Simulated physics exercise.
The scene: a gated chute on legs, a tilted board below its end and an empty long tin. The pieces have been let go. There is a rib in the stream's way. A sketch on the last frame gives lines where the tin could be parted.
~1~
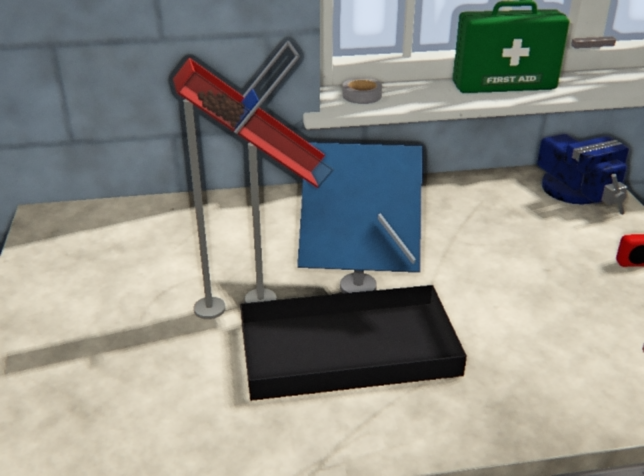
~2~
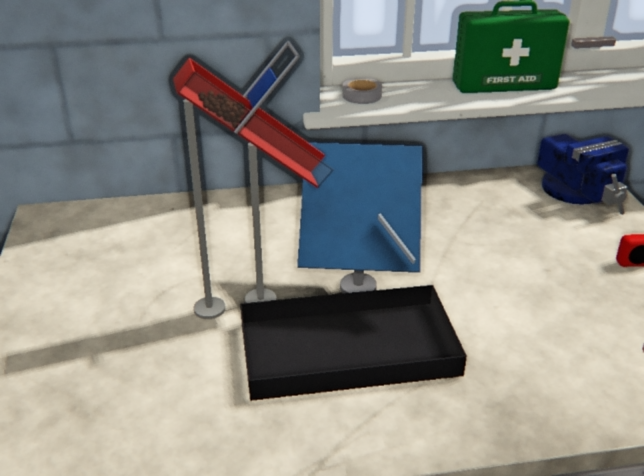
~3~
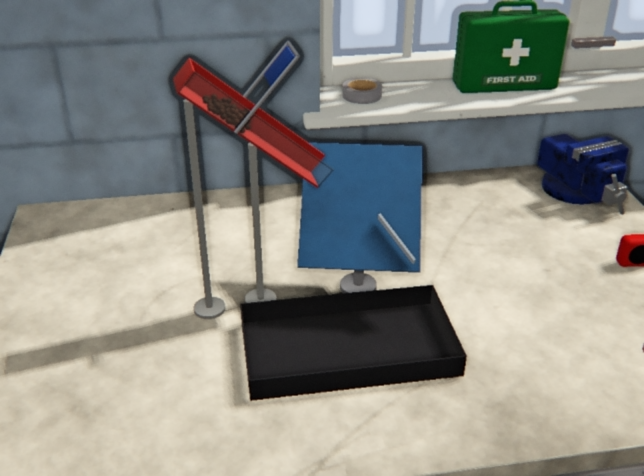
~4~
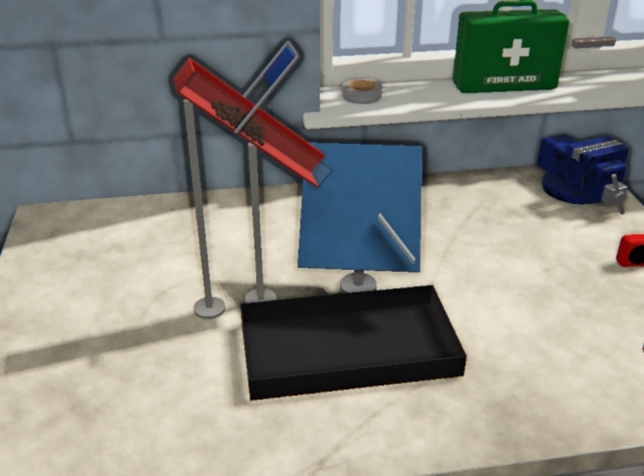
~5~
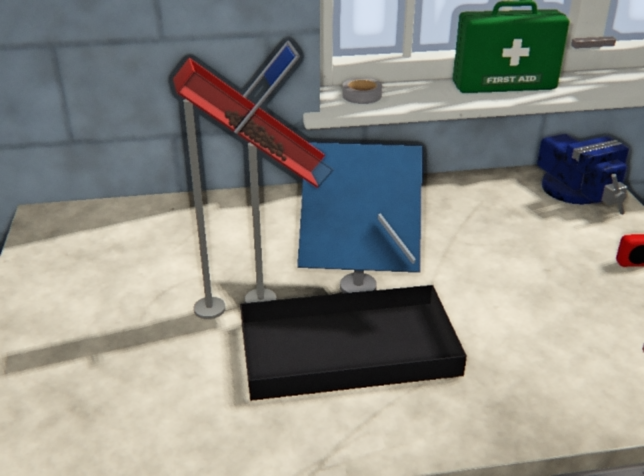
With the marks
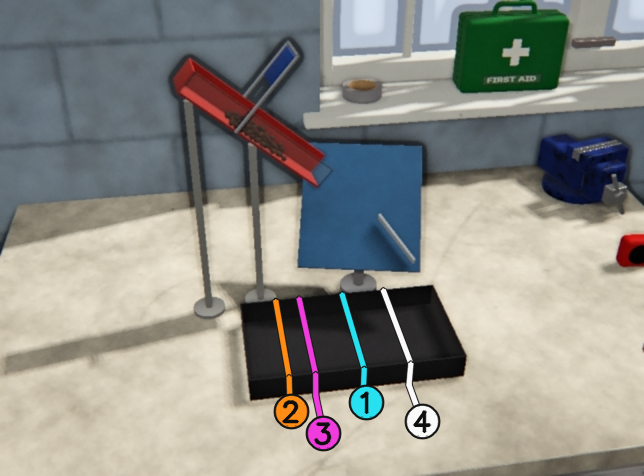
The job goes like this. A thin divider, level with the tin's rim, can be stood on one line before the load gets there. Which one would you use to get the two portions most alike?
Go for 4.
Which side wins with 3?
Right.
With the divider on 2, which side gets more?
The right side.
On the marked copy, line 1 crosses the front rim at (364, 367); line 2 crosses the front rim at (288, 376); line 3 crosses the front rim at (315, 373); line 4 crosses the front rim at (410, 362).
If 1 is chosen, of what is caught, about a tenth on the left of the divider, almost all on the right.
If 2 is chosen, of what is caught, not one piece on the left of the divider, every piece on the right.
If 3 is chosen, of what is caught, not one piece on the left of the divider, every piece on the right.
If 4 is chosen, of what is caught, roughly half on the left of the divider, roughly half on the right.
